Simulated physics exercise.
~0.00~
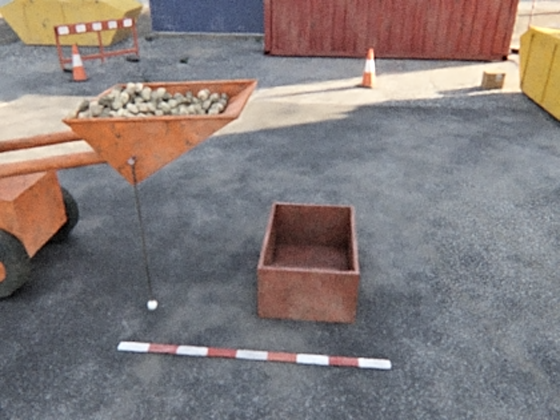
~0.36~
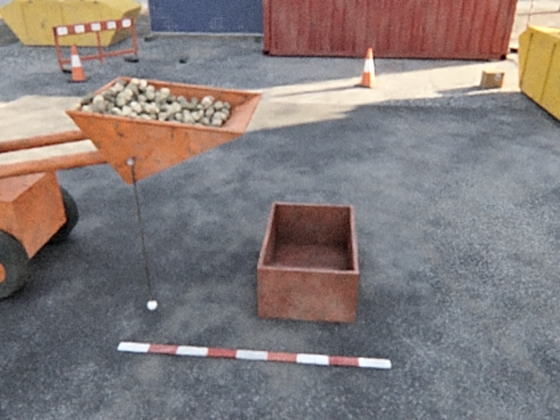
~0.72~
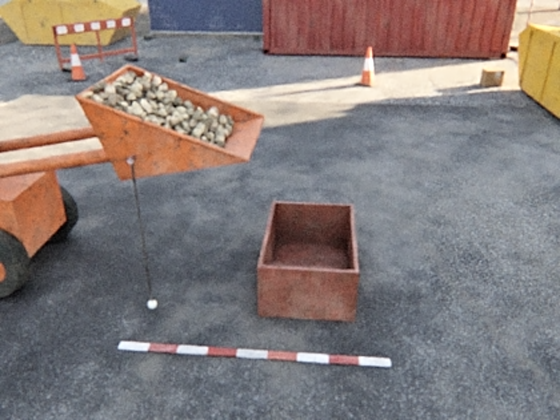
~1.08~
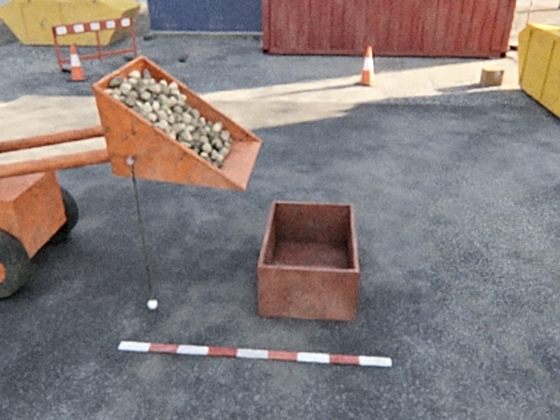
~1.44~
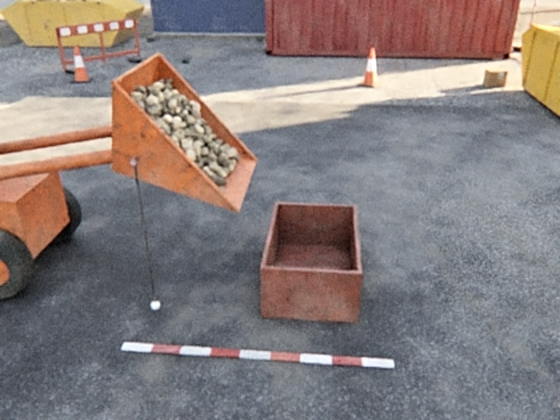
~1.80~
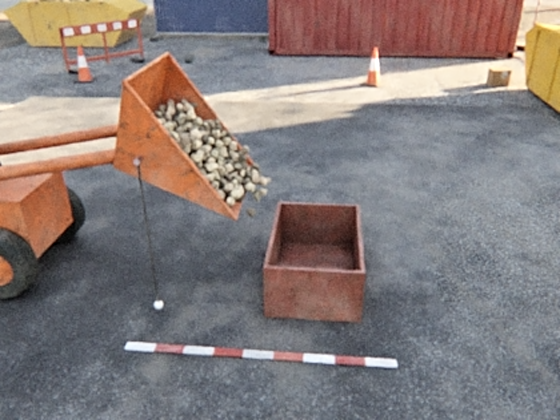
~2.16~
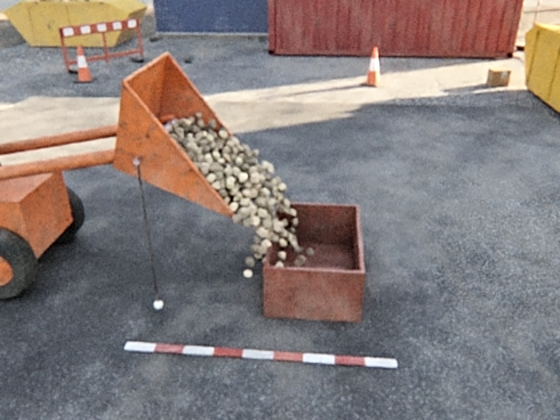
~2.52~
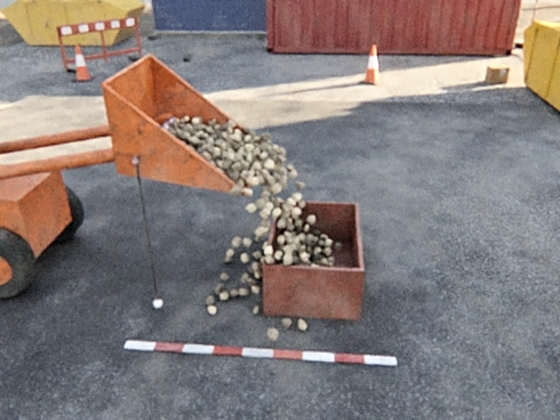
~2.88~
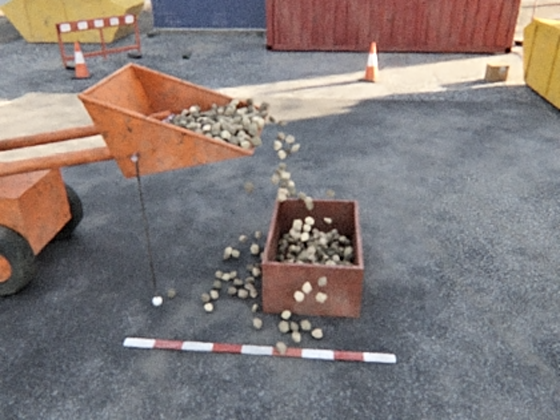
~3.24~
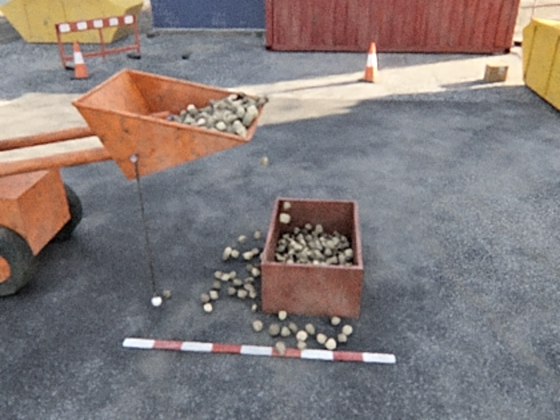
Orange loader bucket tipping grey stones into a rusty open box, some spilling on the ground, then levelling back still partly full.
